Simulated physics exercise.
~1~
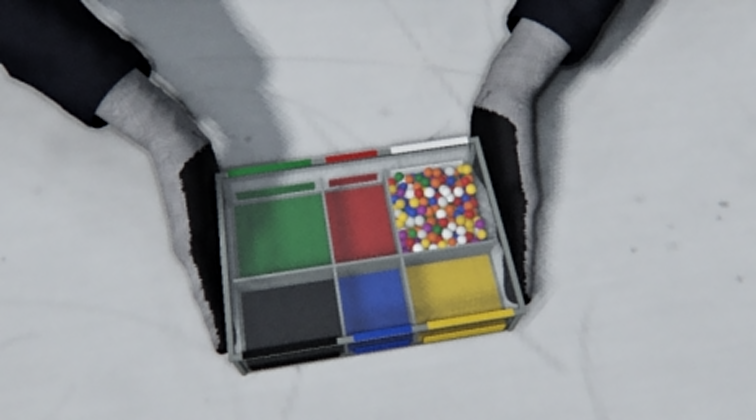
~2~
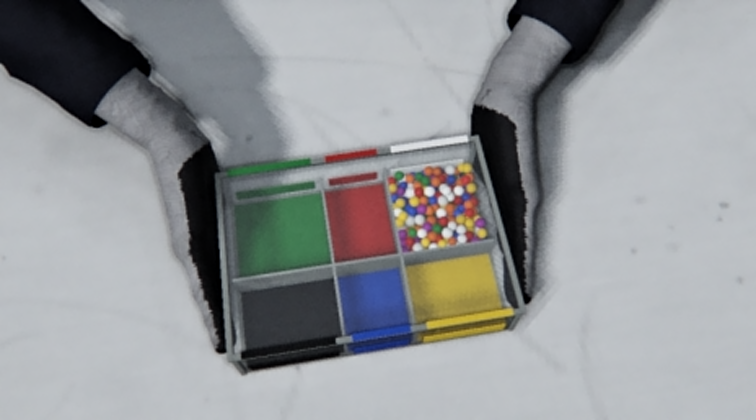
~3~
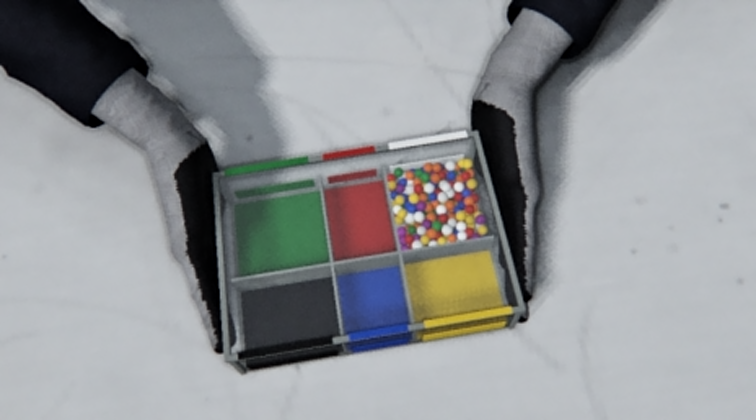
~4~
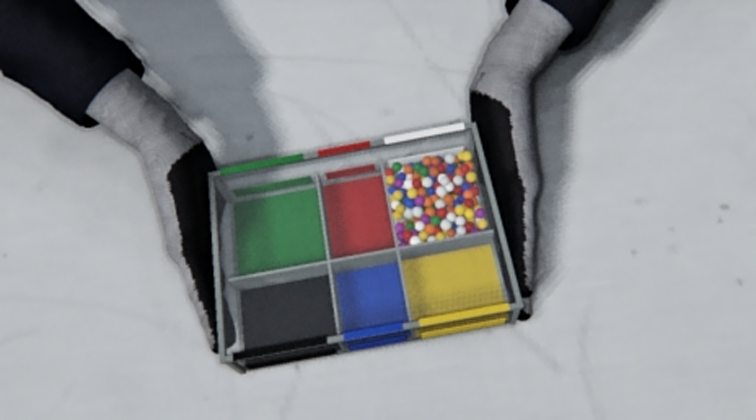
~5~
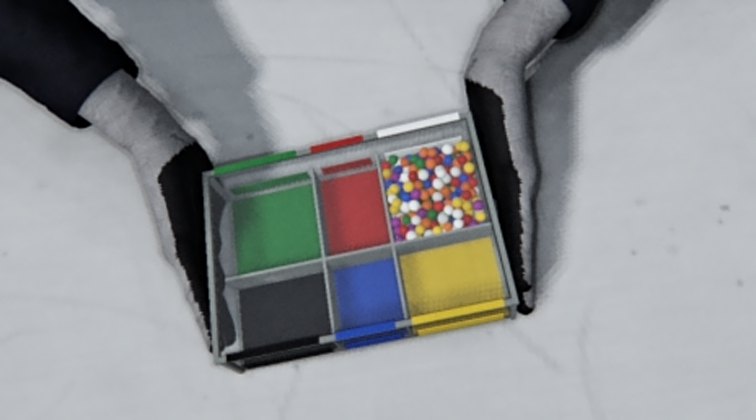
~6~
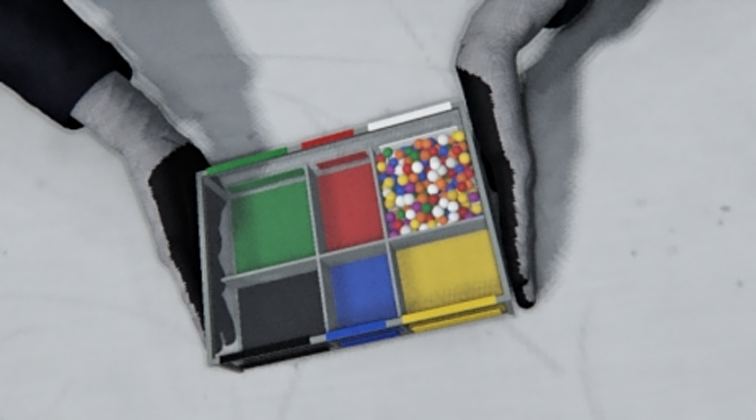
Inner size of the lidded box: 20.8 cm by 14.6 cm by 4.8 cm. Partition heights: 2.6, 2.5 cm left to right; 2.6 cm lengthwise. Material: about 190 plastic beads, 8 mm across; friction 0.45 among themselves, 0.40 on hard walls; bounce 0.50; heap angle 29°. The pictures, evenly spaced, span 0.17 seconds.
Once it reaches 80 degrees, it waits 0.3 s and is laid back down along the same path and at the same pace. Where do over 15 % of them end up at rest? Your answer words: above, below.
Red - below; blue - below; green - above; yellow - below; white - above; black - above.
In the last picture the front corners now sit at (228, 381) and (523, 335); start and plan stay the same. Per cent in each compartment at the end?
By the end red holds 0%, blue holds 25%, green holds 0%, yellow holds 40%, white holds 30% and black holds 10%.
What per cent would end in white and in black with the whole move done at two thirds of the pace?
White 35 %, black 40 %.
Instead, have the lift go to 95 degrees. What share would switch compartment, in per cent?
95 %.
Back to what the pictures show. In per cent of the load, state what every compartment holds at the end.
Final shares: Red 5 %; blue 0 %; green 30 %; yellow 0 %; white 30 %; black 30 %.
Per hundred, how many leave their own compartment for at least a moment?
70 per cent, give or take.
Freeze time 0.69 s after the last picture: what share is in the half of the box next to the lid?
Roughly 50 percent of the pieces.
Then, 0.69 s after the last picture, tilt 80 degrees; red 10 %, blue 5 %, green 30 %, white 35 %, black 20 %.
Then, 1.14 s after the last picture, tilt 45 degrees; red 5 %, green 30 %, white 30 %, black 30 %.
Then, 1.68 s after the last picture, tilt 0 degrees; red 5 %, green 30 %, white 30 %, black 30 %.
In the end, red 5 %, blue 0 %, green 30 %, yellow 0 %, white 30 %, black 30 %.
